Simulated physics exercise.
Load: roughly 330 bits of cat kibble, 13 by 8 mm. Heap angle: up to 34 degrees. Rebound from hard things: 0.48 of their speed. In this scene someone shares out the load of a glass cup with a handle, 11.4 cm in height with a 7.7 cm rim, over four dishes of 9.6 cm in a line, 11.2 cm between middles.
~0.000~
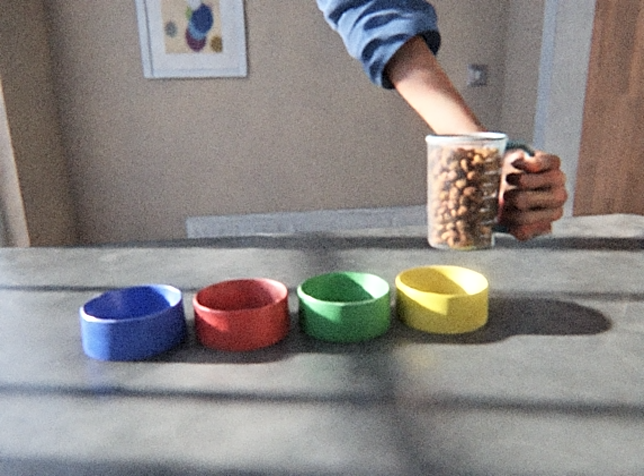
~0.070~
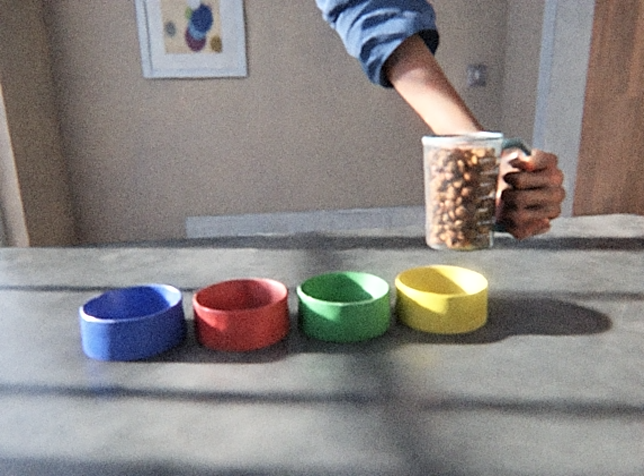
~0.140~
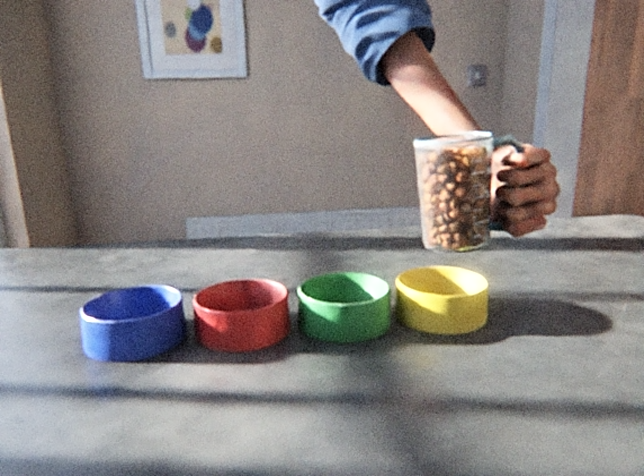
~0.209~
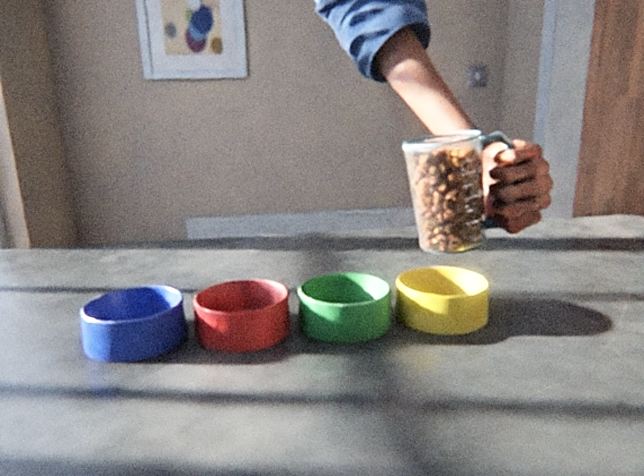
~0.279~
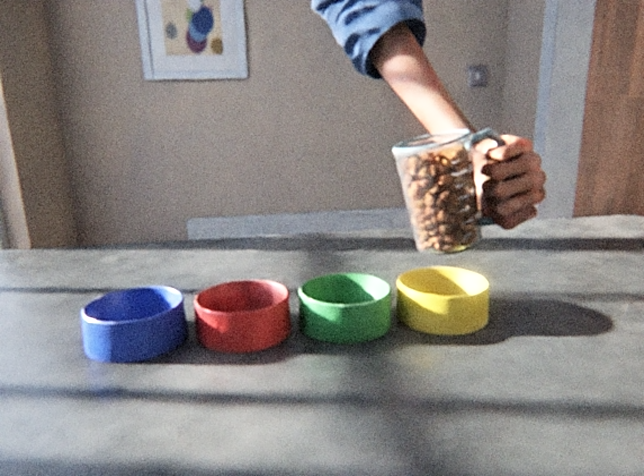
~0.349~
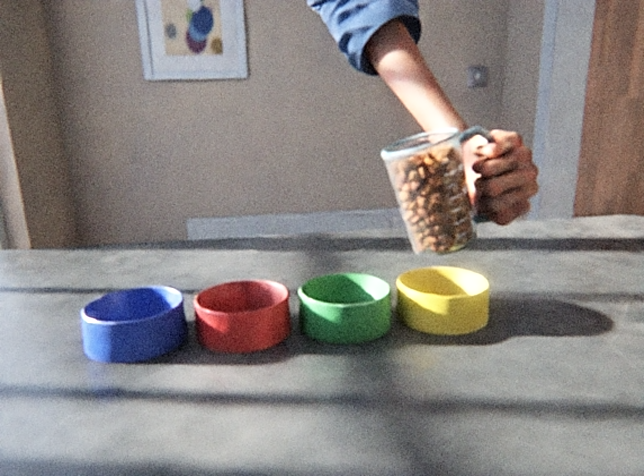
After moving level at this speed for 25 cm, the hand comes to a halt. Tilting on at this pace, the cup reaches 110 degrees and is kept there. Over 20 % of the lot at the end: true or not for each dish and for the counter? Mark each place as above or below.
Marks: Red below, blue above, green below, yellow below, counter above.
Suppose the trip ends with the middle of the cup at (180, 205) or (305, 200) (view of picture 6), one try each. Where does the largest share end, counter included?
The biggest share goes to blue first, then to red.
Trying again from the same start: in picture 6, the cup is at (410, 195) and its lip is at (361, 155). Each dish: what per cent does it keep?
In the end red holds 0, blue holds 50, green holds 0, yellow holds 0.
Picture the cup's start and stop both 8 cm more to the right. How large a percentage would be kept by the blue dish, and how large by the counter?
Then the blue dish would get 0 and the counter 0.
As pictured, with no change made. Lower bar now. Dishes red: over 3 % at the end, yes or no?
Red - it holds.
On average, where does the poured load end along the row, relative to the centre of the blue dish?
Near 4 cm, shifted toward increasing x.
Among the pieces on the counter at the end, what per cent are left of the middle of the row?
I'd say near 100 percent.
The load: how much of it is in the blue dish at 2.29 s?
Roughly 30 %.
After 1.15 s, tilt 61 degrees; cup holds 100 %.
Then, at 1.69 s, tilt 92 degrees; cup holds 90 %, red 5 %.
After 2.29 s, tilt 110 degrees; cup holds 45 %, red 10 %, blue 30 %.
By 4.3 s all is still; red 10 %, blue 50 %, green 0 %, yellow 0 %, counter 30 %, cup 10 %.
